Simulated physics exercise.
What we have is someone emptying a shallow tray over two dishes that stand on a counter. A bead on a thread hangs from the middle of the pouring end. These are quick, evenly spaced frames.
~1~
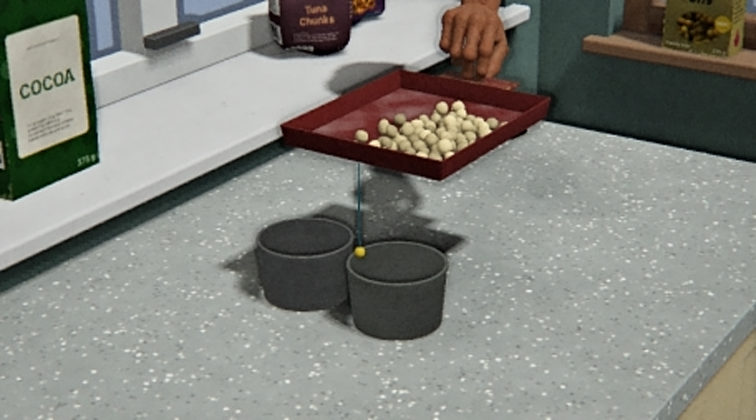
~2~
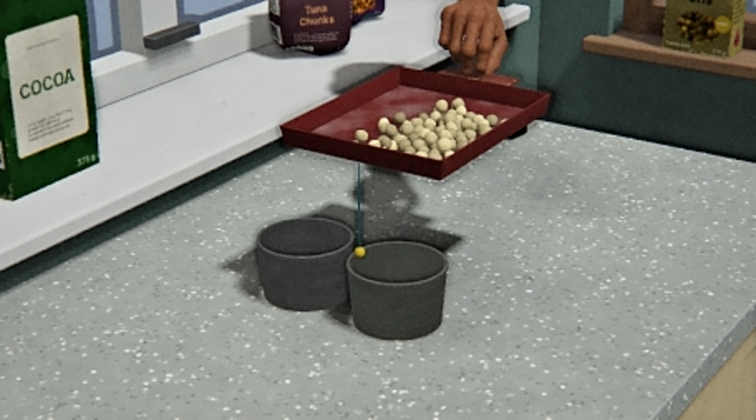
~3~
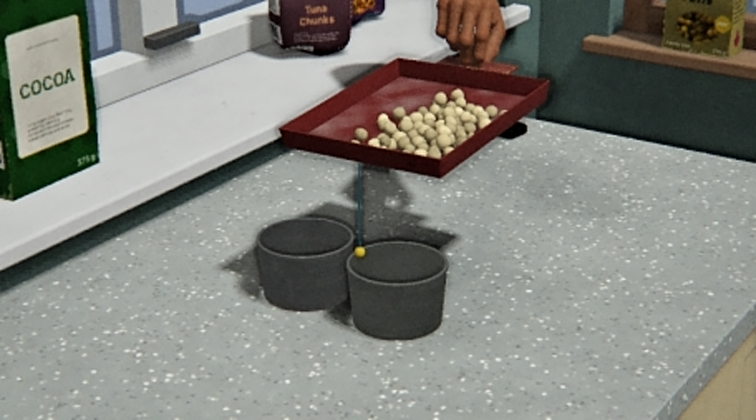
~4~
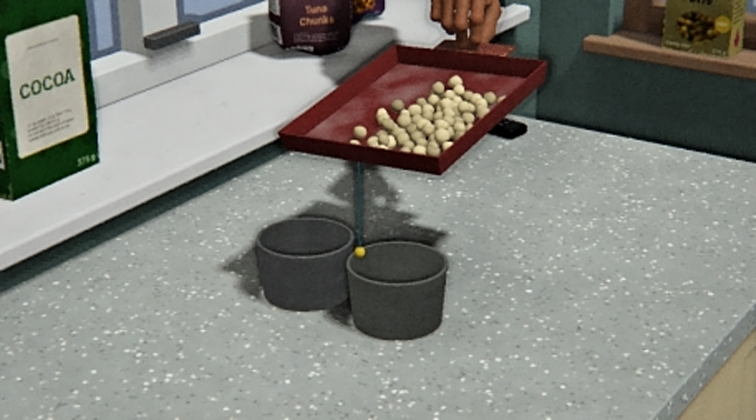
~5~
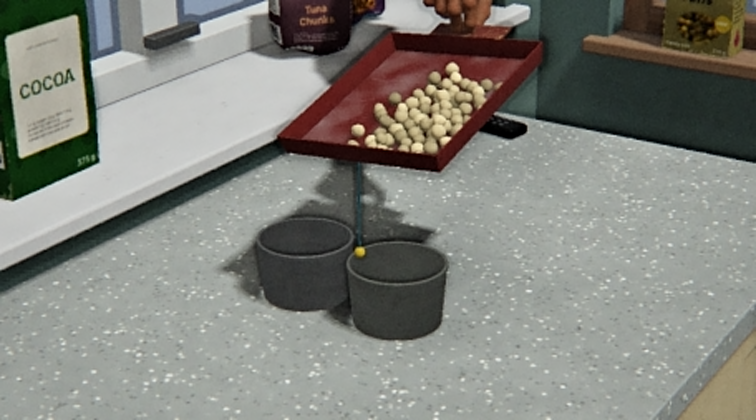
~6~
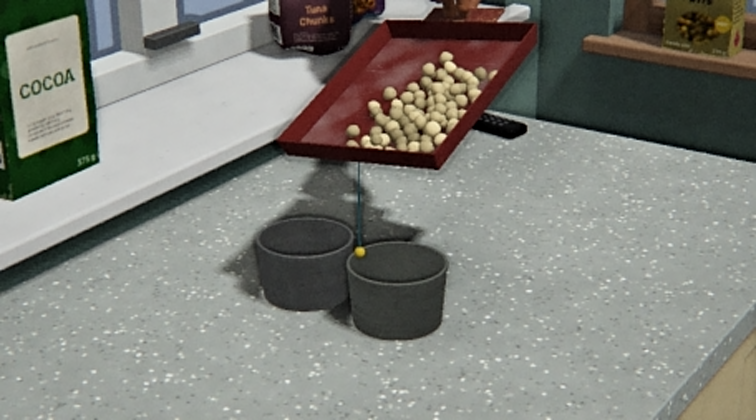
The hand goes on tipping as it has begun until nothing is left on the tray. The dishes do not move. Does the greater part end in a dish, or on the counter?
The two hold less than half of the load.
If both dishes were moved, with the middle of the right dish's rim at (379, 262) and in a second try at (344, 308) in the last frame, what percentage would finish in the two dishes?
Near 20 % and 40 %.
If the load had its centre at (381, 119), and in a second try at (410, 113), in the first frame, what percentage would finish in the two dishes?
The first gives 20 %, the second 10 %.
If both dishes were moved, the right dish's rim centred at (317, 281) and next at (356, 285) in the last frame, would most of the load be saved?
At the first place the larger part, at the second over half.
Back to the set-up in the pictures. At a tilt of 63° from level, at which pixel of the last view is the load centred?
Near (354, 128).
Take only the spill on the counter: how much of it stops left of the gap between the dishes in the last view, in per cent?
It comes to 90 per cent or so.
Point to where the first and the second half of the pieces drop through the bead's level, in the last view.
At about (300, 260), then at (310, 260).
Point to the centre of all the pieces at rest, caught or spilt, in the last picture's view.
Close to (270, 331).
Soon, tray tipped steeply; nearly all on the tray; a stray few in the air.
A while on, tray tipped past a quarter turn; most on the tray; a stray few in the left dish; a small part outside both; a stray few in the air.
Towards the end, tray tipped past a quarter turn; a small part in the left dish; most outside both.
Finally, tray tipped past a quarter turn; none in the right dish; a small part in the left dish; most outside both.
